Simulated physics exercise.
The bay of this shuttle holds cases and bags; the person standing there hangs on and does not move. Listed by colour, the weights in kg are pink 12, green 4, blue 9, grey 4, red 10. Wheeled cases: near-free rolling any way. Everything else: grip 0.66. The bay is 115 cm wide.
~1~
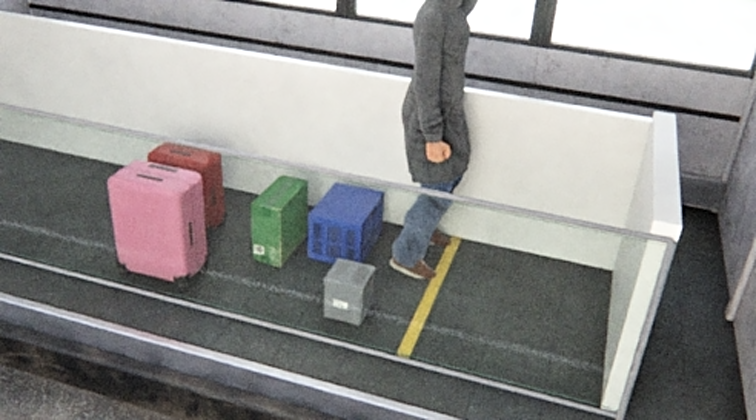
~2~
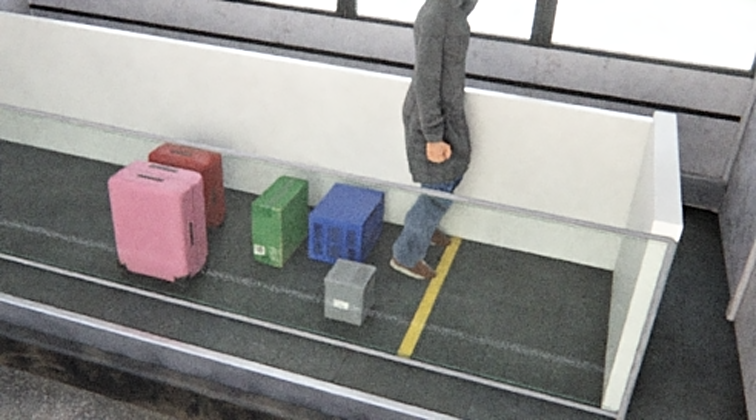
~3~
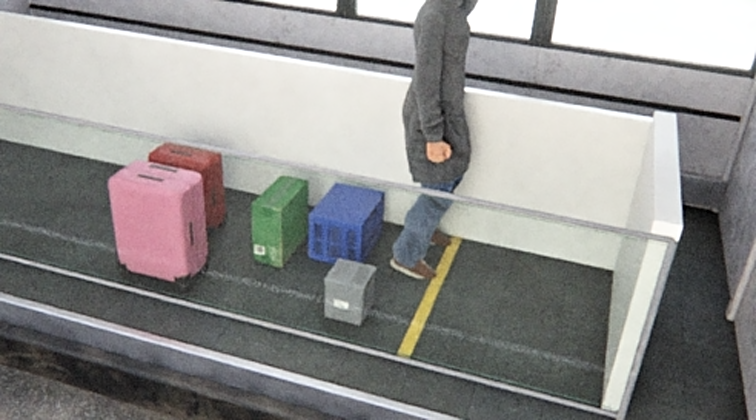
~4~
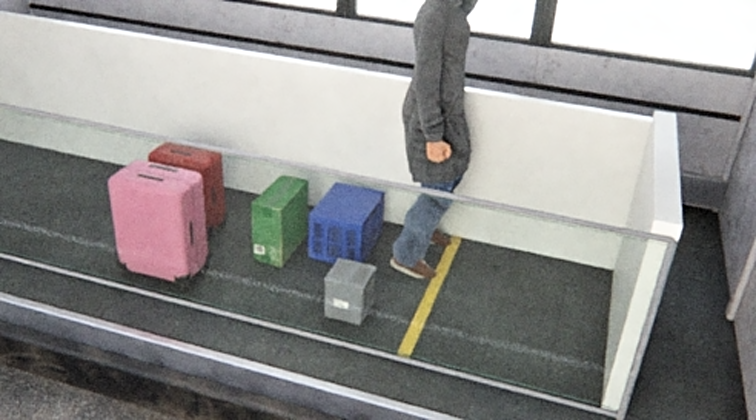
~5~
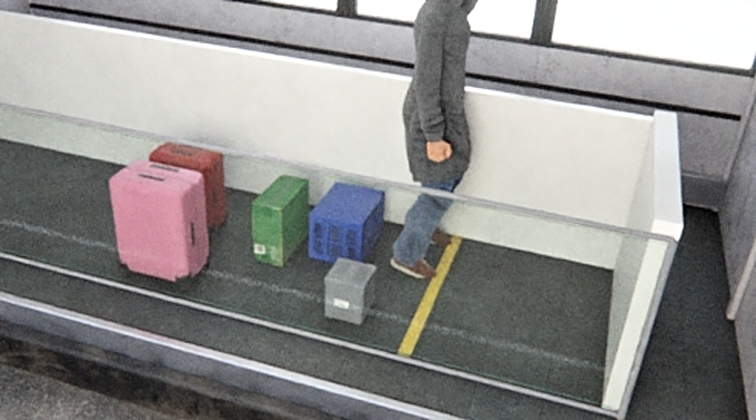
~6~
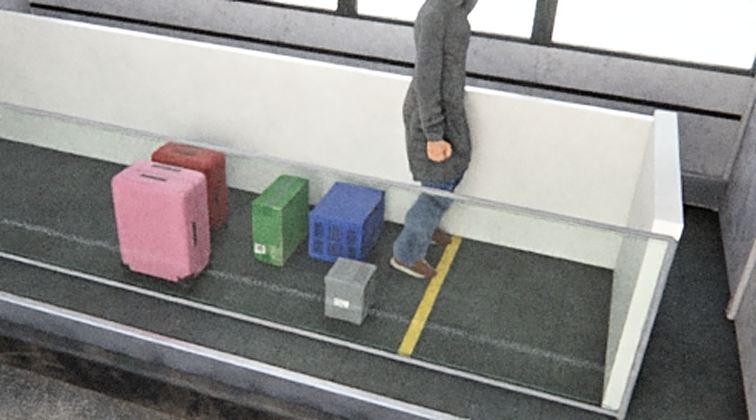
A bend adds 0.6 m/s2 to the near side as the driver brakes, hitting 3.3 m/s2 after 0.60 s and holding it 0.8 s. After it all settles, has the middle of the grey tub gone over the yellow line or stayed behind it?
Oh, that one goes beyond the line.
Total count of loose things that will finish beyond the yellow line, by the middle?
The tally comes out at 2.
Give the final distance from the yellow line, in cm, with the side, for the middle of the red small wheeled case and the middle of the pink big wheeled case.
Red small wheeled case short by 60 cm, pink big wheeled case past by 50 cm.
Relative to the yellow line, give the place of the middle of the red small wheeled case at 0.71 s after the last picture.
About 90 cm short of it.
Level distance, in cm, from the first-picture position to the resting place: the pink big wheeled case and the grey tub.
Pink big wheeled case 180 and grey tub 110.
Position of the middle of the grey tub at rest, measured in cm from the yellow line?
It comes to rest close to 75 cm past it.
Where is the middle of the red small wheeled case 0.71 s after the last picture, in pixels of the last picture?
(262, 225).
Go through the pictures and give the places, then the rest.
In the first picture, grey tub (349, 292), red small wheeled case (187, 192), pink big wheeled case (160, 226).
In the second picture, grey tub (350, 292), red small wheeled case (188, 192), pink big wheeled case (161, 226).
In the third picture, grey tub (350, 292), red small wheeled case (188, 192), pink big wheeled case (161, 226).
In the fourth picture, grey tub (350, 292), red small wheeled case (188, 192), pink big wheeled case (161, 226).
In the fifth picture, grey tub (350, 292), red small wheeled case (189, 191), pink big wheeled case (162, 226).
In the sixth picture, grey tub (350, 291), red small wheeled case (191, 192), pink big wheeled case (164, 226).
Then, 0.31 s after the last picture the grey tub is 35 cm short of the yellow line, tilted 0°, near (350, 291) in the last picture's view; the red small wheeled case 127 cm short of the yellow line, tilted 0°.
Then, 0.71 s after the last picture the grey tub is 35 cm short of the yellow line, tilted 0°, near (351, 291) in the last picture's view.
Then, 1.21 s after the last picture the grey tub is 36 cm past the yellow line, tilted 0°, near (495, 320) in the last picture's view.
When all is still, pink big wheeled case crosses the yellow line; green carton stops short of the yellow line; blue crate stops short of the yellow line; grey tub crosses the yellow line; red small wheeled case stops short of the yellow line.
